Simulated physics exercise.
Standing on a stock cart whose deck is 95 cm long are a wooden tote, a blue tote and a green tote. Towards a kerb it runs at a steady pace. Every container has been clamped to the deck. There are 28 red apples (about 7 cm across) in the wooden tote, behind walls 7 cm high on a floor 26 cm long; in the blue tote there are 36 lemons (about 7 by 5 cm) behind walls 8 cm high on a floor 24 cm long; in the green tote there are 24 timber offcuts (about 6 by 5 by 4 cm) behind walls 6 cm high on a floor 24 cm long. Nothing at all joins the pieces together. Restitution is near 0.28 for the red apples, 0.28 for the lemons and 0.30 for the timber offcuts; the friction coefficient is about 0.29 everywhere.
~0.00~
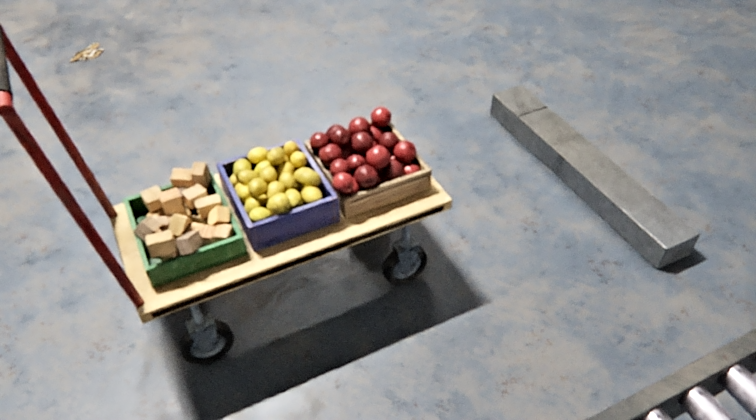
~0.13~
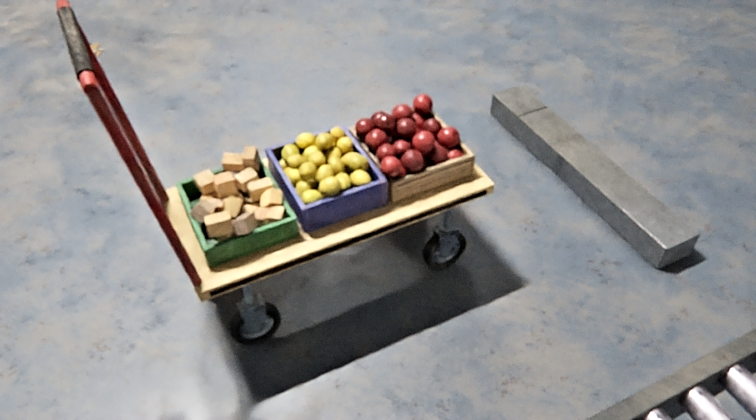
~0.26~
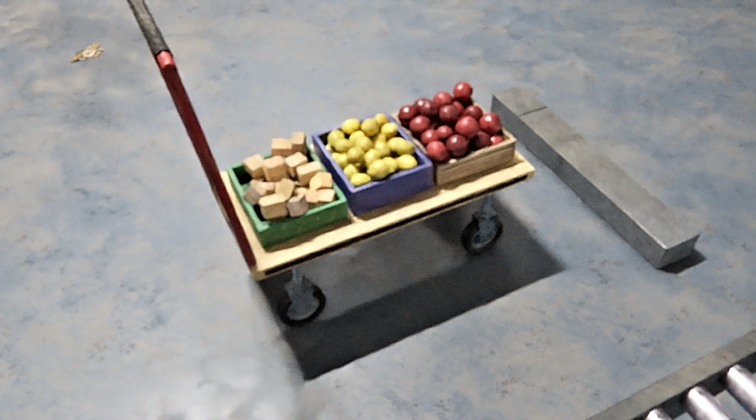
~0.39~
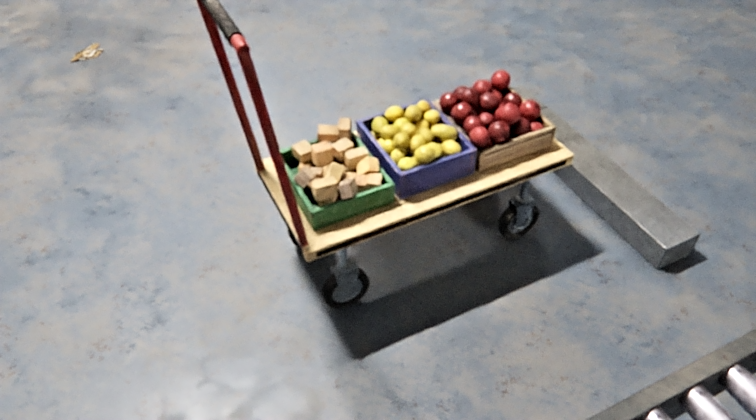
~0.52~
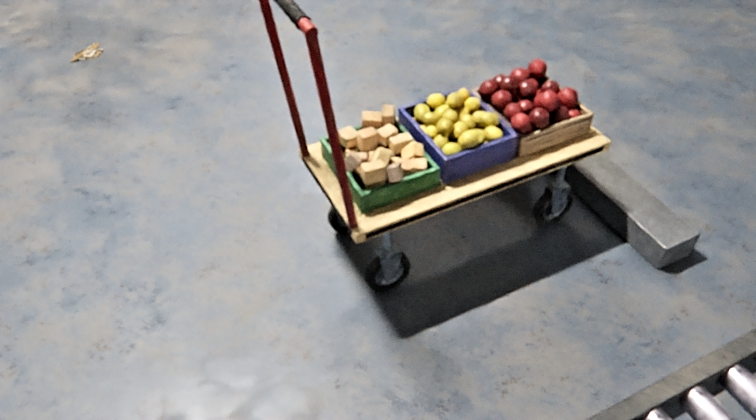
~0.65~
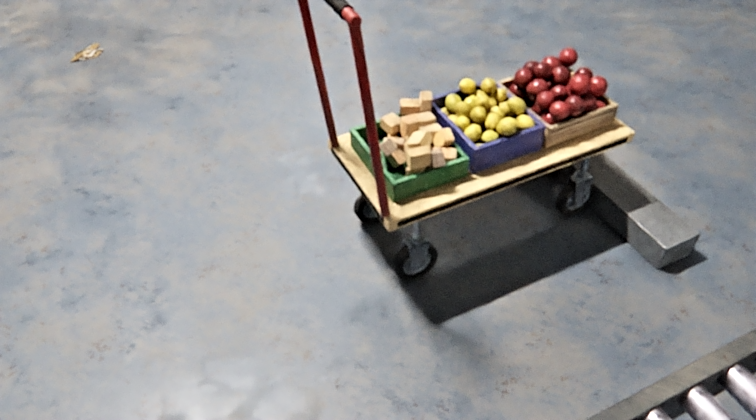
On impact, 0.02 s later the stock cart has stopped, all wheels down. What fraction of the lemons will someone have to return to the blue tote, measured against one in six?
Fewer than one in six of them.
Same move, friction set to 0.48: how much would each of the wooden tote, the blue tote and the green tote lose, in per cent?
Wooden tote 20, blue tote 10, green tote 0 per cent.
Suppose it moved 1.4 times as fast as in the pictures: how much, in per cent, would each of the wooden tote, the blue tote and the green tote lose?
Wooden tote 40, blue tote 10, green tote 10 per cent.
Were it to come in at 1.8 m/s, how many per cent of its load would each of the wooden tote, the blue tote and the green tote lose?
In that case the wooden tote sheds 40 per cent of its load, the blue tote 10 per cent, and the green tote 10 per cent.
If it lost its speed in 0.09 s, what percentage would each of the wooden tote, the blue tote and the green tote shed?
You'd end up with wooden tote at 20 %, blue tote at 0 % and green tote at 10 %.
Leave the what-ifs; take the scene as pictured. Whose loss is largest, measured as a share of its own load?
That would be the wooden tote.
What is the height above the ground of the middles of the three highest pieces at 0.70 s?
About 54 cm.
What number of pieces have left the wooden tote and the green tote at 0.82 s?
Estimate at that time - wooden tote 5, green tote 2, give or take.
After 0.70 s, wooden tote 27 in, 1 out, blue tote 36 in, 0 out and green tote 23 in, 1 out.
After 0.82 s, wooden tote 23 in, 5 out, blue tote 36 in, 0 out and green tote 22 in, 2 out.
After 1.05 s, wooden tote 21 in, 7 out, blue tote 35 in, 1 out and green tote 21 in, 3 out.
Final count (at 1.55 s), wooden tote 21 in, 7 out, blue tote 35 in, 1 out and green tote 21 in, 3 out. Asked share, 1 of 36, 3 per cent.
